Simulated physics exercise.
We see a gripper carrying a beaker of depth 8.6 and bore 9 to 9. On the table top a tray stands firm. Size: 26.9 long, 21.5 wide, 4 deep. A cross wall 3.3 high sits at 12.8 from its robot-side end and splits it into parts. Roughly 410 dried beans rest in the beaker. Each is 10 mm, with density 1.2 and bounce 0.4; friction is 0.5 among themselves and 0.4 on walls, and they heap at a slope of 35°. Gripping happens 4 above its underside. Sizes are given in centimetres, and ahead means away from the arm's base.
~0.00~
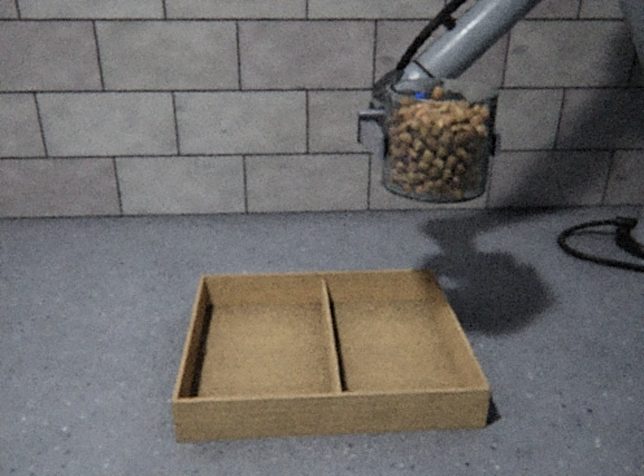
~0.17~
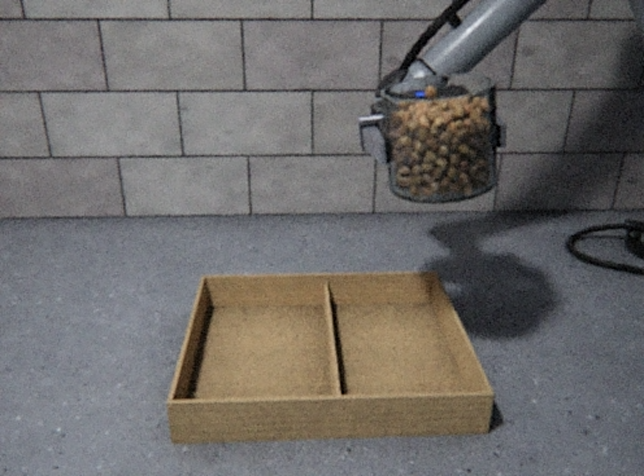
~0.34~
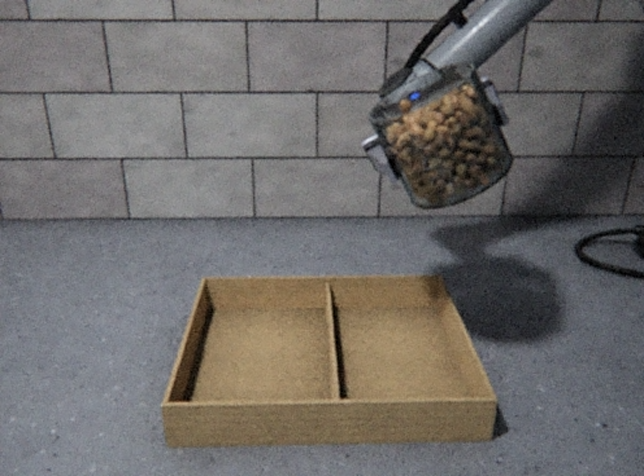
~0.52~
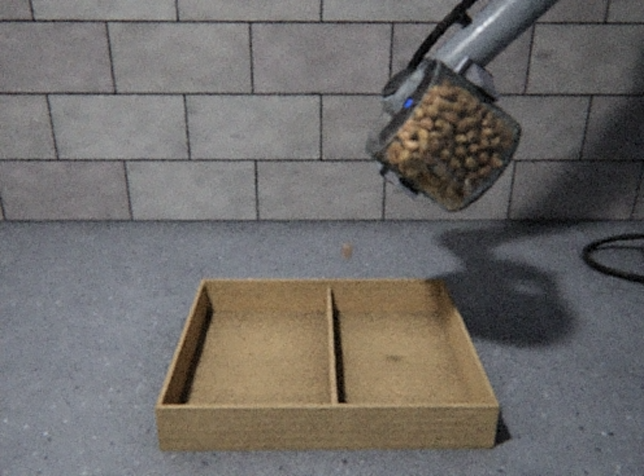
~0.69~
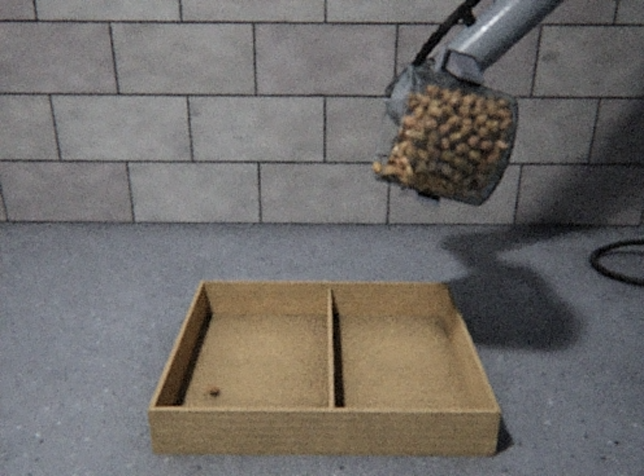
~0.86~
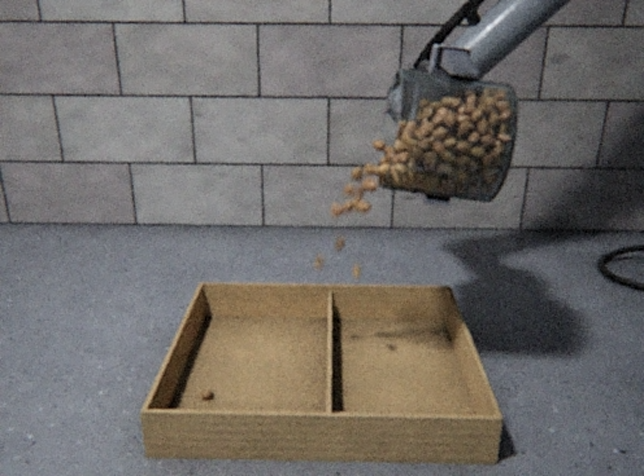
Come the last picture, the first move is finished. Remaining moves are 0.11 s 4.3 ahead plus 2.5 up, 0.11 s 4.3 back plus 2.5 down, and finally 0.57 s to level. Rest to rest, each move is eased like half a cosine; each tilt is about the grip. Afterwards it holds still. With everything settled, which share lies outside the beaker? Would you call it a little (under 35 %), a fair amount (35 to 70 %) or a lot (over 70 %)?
I would call it a lot, over 70 %.
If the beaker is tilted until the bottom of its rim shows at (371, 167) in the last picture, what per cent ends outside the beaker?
65 percent or so.
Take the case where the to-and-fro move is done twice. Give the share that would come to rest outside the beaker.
That would give close to 95 percent.
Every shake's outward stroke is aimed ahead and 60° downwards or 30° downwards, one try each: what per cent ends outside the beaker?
First try some 20 %, second try some 40 %.
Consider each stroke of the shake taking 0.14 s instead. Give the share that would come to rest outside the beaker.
About 65 per cent, then.
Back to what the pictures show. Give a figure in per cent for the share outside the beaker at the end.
Some 90 in a hundred.
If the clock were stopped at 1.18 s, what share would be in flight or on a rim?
Roughly 30 per cent.
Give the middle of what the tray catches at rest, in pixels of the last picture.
In the final picture, somewhere near (243, 367).
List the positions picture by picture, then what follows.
The beaker middle at (437, 140), level; upper third of the load around (438, 126), from x 390 to 485, top at y 95; 408 in the beaker, in the first picture.
The beaker middle at (440, 138), tilted 8° forward; upper third of the load around (447, 125), from x 395 to 490, top at y 95, in the second picture.
The beaker middle at (442, 138), tilted 29° forward; upper third of the load around (456, 123), from x 390 to 500, top at y 95, in the third picture.
The beaker middle at (442, 138), tilted 54° forward; upper third of the load around (457, 118), from x 350 to 505, top at y 85; 407 in the beaker, 1 in flight or on a rim, in the fourth picture.
The beaker middle at (443, 138), tilted 75° forward; upper third of the load around (459, 115), from x 215 to 505, top at y 90; 407 in the beaker, 1 in the far-side part, in the fifth picture.
The beaker middle at (445, 137), tilted 83° forward; upper third of the load around (466, 121), from x 210 to 505, top at y 95; 397 in the beaker, 1 in the far-side part, 10 in flight or on a rim, in the sixth picture.
After 1.18 s, tilted 77° forward, highest piece 22 above the table; 237 in the far-side part, 41 in the beaker, 9 in the robot-side part, 121 in flight or on a rim.
After 1.49 s, tilted 15° forward, highest piece 24 above the table; 351 in the far-side part, 39 in the beaker, 15 in the robot-side part, 3 on the table or floor.
After 1.85 s, level, highest piece 24 above the table; 351 in the far-side part, 39 in the beaker, 15 in the robot-side part, 3 on the table or floor.
After 2.90 s, level, highest piece 24 above the table; 351 in the far-side part, 39 in the beaker, 15 in the robot-side part, 3 on the table or floor.
In the end, 351 in the far-side part, 39 in the beaker, 15 in the robot-side part, 3 on the table or floor. That is 90 % outside the beaker.
